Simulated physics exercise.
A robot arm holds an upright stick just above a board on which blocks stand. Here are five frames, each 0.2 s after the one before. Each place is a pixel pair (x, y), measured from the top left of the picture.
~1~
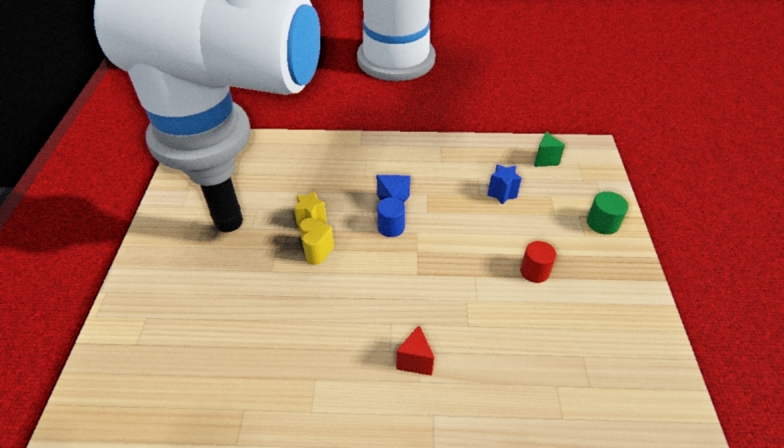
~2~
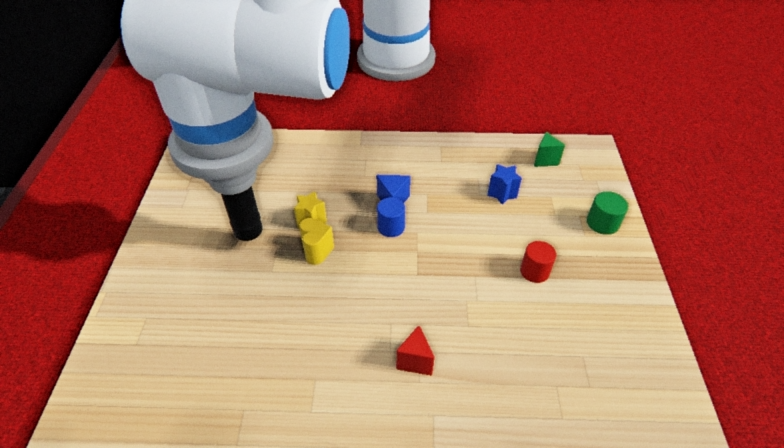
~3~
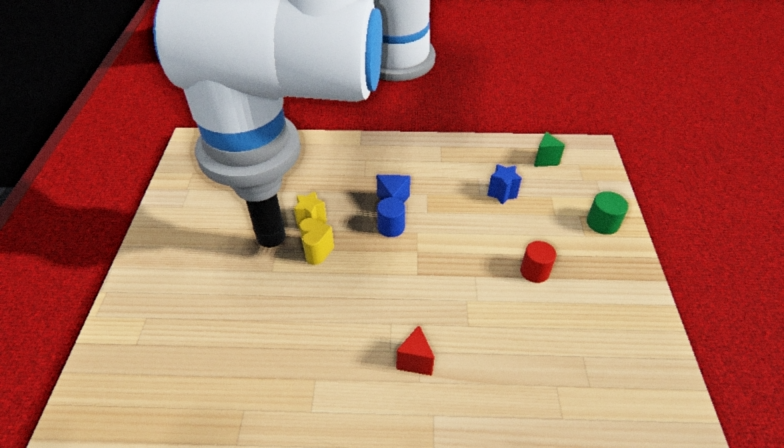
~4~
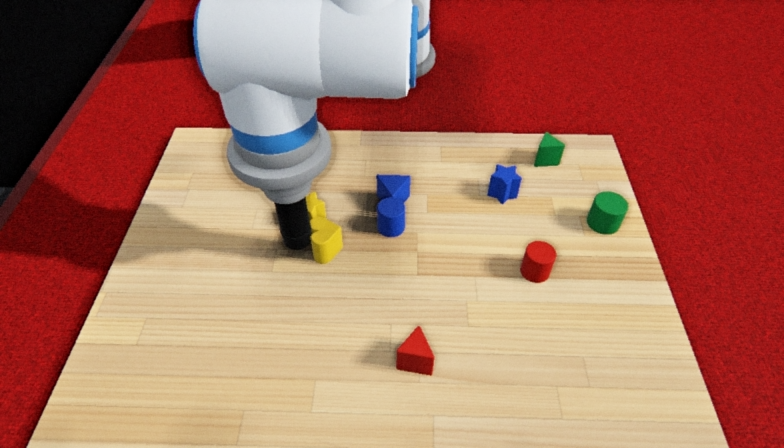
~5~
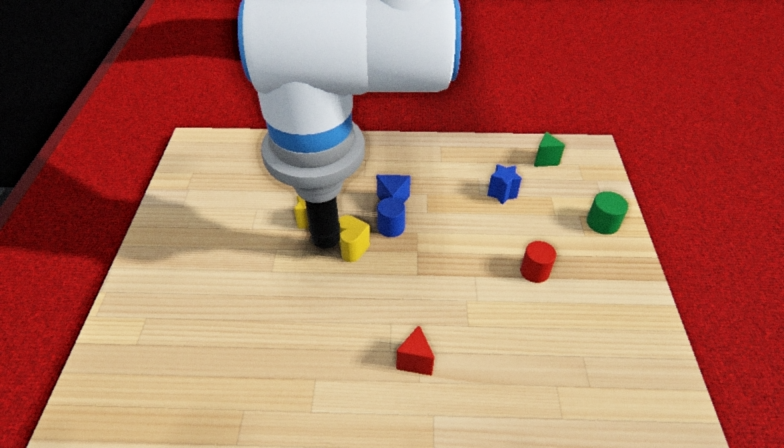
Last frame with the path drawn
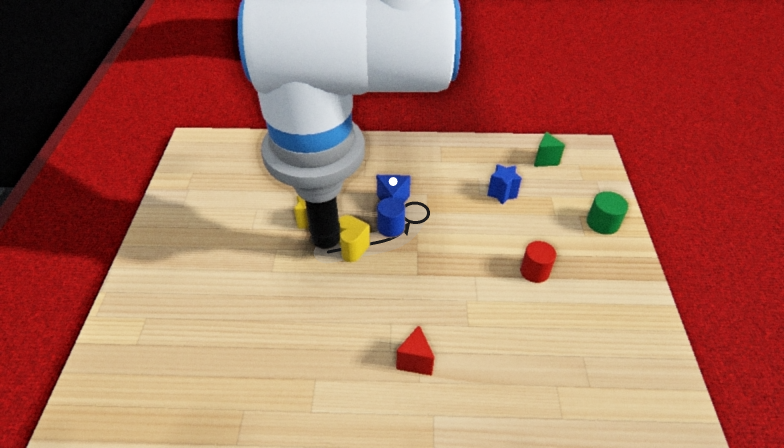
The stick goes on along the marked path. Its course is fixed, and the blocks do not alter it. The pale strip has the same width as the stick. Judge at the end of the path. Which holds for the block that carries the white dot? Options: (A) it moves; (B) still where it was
B
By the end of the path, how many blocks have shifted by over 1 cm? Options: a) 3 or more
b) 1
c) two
I choose c.
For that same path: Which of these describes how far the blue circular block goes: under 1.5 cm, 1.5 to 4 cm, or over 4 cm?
Covers over 4 cm.
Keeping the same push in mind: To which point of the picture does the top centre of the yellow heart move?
I expect it at (428, 219).
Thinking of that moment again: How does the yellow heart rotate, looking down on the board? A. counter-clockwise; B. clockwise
That would be B.
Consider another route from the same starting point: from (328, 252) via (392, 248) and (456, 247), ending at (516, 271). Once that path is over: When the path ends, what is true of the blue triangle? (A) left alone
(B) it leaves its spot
A: Left alone.
Path on the board, from (328, 252) via (364, 245) and (398, 235), ending at (415, 213); the dot is on the blue triangle.
The first path, step by step. One third of the way, stick (364, 232); yellow heart (390, 223); blue circular block (402, 204).
Two thirds of the way, stick (399, 221); yellow heart (423, 220), turned 30° clockwise; blue circular block (416, 197).
At the end, stick (416, 199); yellow heart (428, 219), turned 50° clockwise; blue circular block (433, 178); blue triangle in place.
